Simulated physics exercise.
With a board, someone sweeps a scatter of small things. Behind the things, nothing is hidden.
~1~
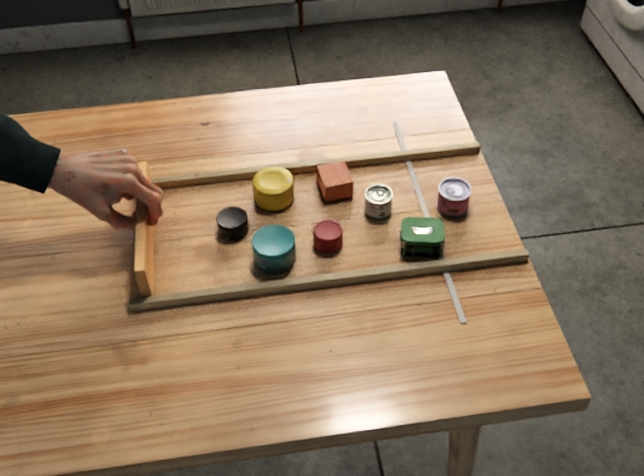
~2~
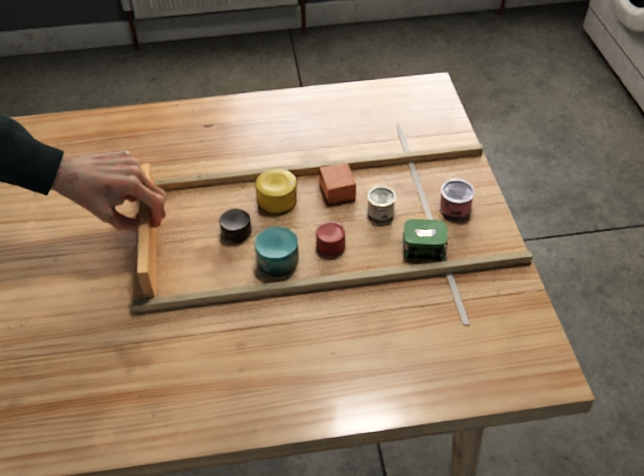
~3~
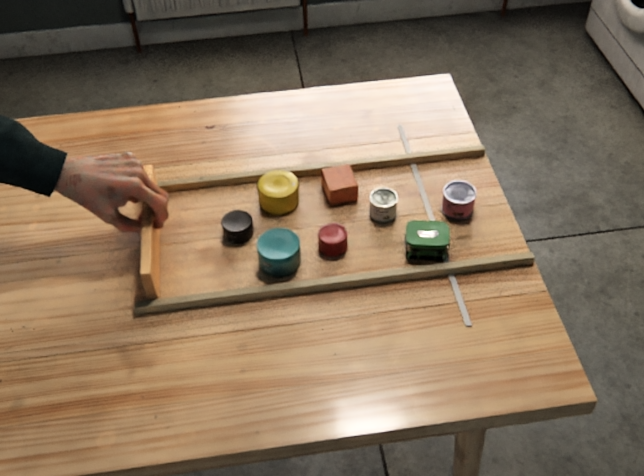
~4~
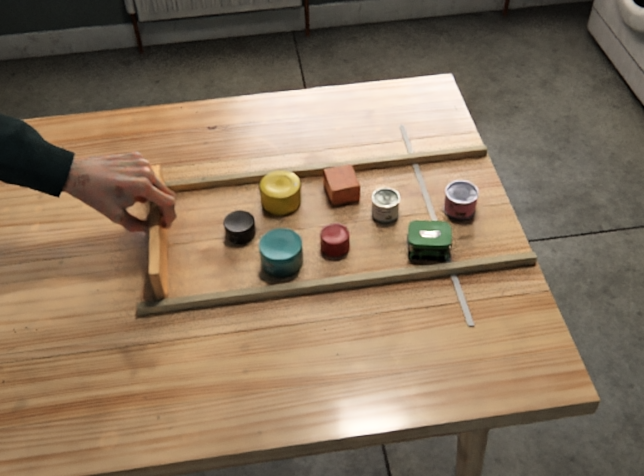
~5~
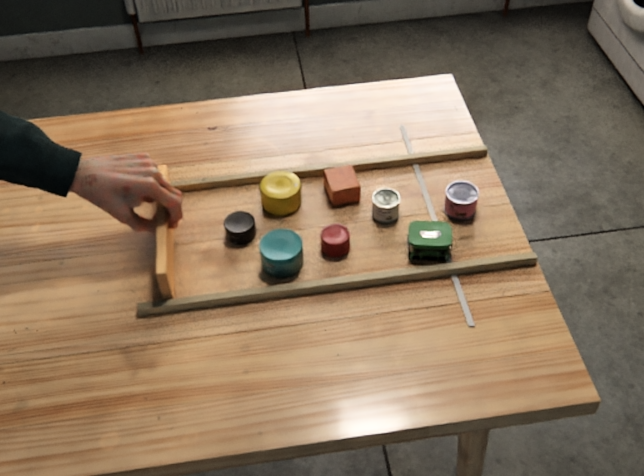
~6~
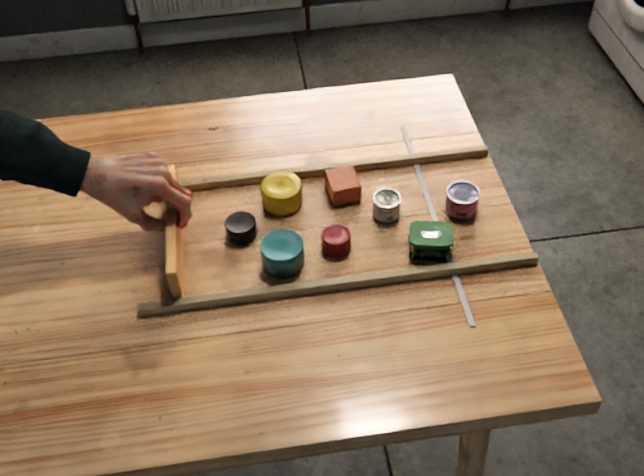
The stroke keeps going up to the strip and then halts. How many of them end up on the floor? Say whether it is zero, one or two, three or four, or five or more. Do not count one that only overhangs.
The count that falls off is none.
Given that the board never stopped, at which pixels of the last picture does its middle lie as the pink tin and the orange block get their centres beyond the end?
For the pink tin, about (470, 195); for the orange block, about (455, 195).
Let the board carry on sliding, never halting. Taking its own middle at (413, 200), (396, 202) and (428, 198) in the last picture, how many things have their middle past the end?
In order of the places given, that's 0, 0 and 0.
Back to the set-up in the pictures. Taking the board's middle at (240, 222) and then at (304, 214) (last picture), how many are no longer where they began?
1 at one spot and 5 at the other.
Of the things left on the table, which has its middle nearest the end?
The green case ends nearest.
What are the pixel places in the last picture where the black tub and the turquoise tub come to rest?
About (445, 199), and about (467, 239).
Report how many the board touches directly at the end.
Total: 3.
A little later, none off yet; pink tin at rest near (462, 201); green case at rest near (430, 241); white pot at rest near (387, 206).
Next, none off yet; pink tin at rest near (462, 201); green case shifted about its own width near (468, 238); white pot shifted well along near (433, 193).
When it is over, the number that fall off is zero.
